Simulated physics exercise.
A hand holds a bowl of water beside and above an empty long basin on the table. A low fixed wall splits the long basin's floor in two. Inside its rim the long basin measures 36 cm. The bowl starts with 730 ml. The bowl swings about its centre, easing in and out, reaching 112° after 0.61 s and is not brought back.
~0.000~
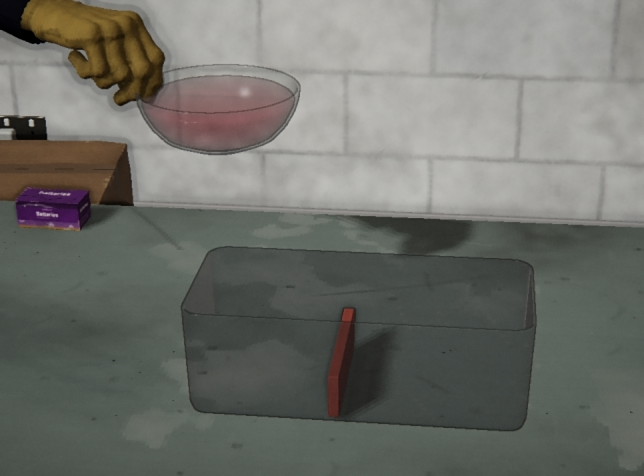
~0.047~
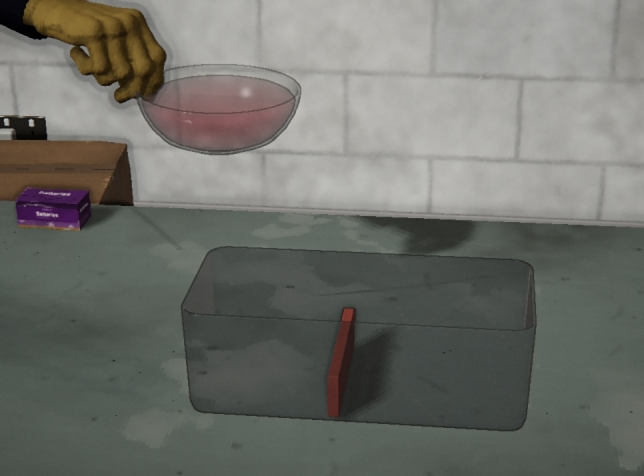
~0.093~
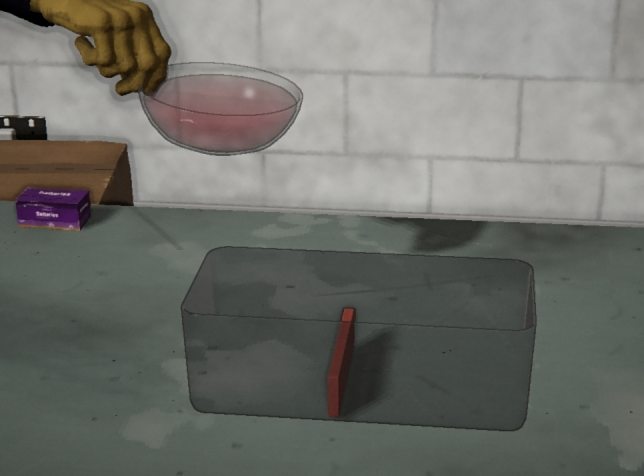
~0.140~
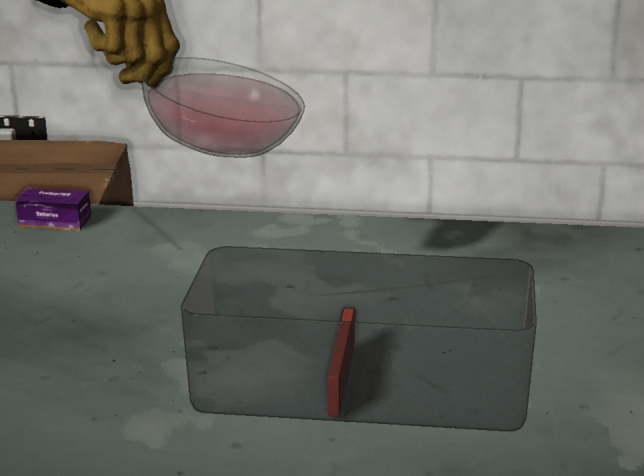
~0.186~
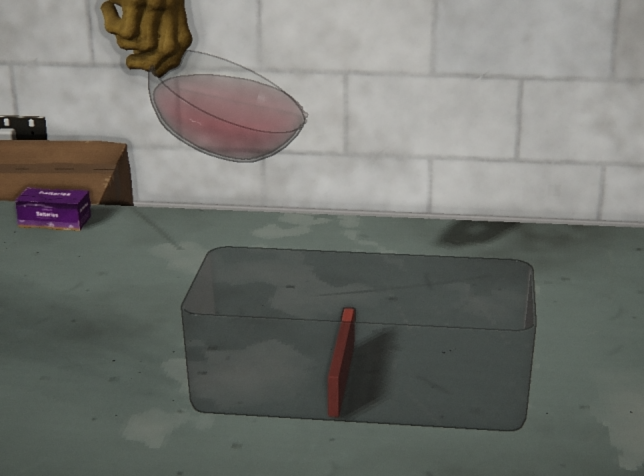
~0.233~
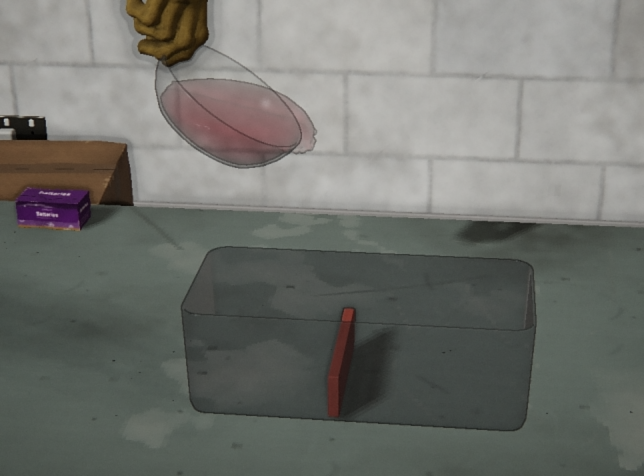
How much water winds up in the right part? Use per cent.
The far part has some 68 per cent.
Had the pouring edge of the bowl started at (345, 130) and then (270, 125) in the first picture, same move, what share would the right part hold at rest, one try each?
First 85, then 20 per cent.
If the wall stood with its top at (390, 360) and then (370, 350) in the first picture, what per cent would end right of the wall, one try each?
First 20, then 35 per cent.
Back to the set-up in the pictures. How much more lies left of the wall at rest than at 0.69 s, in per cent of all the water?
Near 1 in a hundred.
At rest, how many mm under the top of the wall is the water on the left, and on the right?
Some 42 mm on the left and 34 mm on the right.
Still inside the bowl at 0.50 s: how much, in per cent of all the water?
Some 2 per cent.
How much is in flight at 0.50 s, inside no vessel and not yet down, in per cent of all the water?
Some 42 per cent.
By 0.50 s the tilt is 103° and 2 per cent is still to pour, 3 is left of the wall and 52 right of it.
By 0.69 s the tilt is 112° and 0 per cent is still to pour, 28 is left of the wall and 69 right of it.
By 0.89 s the tilt is 112° and 0 per cent is still to pour, 29 is left of the wall and 68 right of it.
By 1.11 s the tilt is 112° and 0 per cent is still to pour, 29 is left of the wall and 68 right of it.
At rest 29 per cent lies left of the wall, 68 right of it and 2 outside.
